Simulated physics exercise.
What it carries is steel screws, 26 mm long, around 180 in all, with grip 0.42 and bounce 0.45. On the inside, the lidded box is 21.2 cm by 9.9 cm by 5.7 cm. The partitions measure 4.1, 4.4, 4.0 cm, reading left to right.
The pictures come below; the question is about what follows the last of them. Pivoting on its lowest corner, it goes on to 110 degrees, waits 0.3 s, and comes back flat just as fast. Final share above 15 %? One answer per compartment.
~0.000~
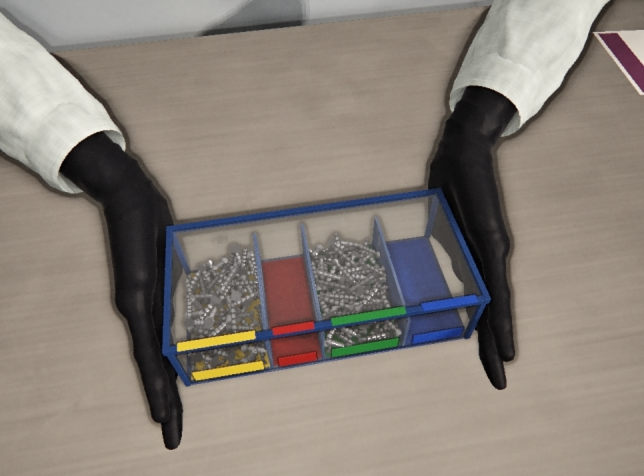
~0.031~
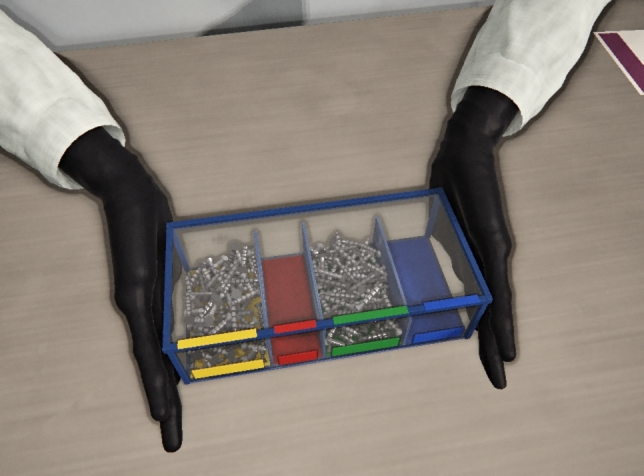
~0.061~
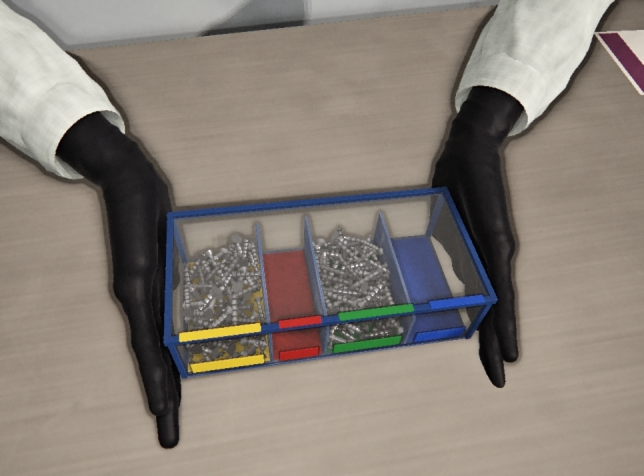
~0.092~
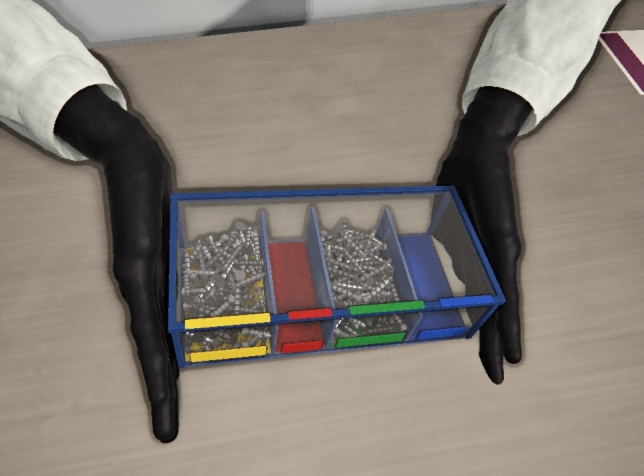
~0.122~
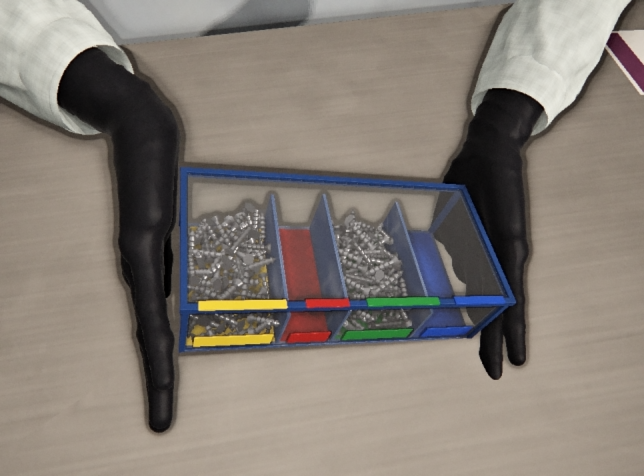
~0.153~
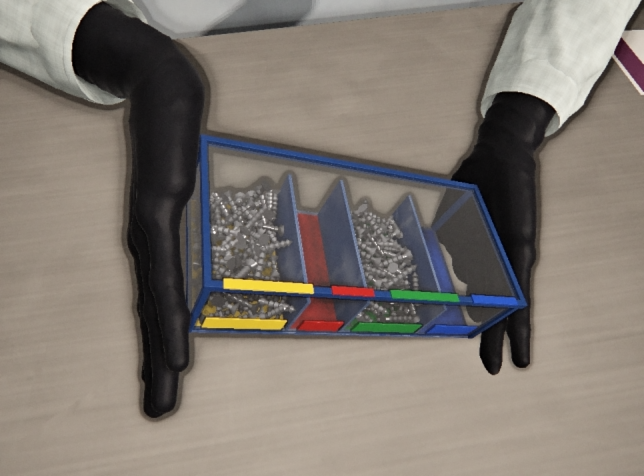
Red compartment: Below or equal, blue compartment: Below or equal, green compartment: Above, yellow compartment: Above.
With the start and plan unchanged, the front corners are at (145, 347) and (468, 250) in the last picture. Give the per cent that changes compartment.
About 5 per cent.
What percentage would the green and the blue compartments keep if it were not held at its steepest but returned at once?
Green 40, blue 10.
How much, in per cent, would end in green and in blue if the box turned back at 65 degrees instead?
In per cent, green 45 and blue 5.
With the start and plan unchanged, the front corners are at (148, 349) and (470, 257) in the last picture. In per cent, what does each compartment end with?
Per cent by compartment: Red 0, blue 0, green 45, yellow 55.
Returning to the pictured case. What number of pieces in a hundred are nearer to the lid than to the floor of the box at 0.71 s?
About 70 per cent.
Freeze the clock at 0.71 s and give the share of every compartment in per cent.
Red 0 %, blue 5 %, green 45 %, yellow 50 %.
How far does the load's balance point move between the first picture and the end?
I'd put the distance at roughly 1.5 cm.
Then, at 0.71 s, tilt 110 degrees; blue 5 %, green 45 %, yellow 50 %.
After 1.08 s, tilt 64 degrees; blue 5 %, green 45 %, yellow 50 %.
After 1.54 s, tilt 0 degrees; blue 10 %, green 45 %, yellow 45 %.
By 1.9 s all is still; red 0 %, blue 10 %, green 45 %, yellow 45 %.
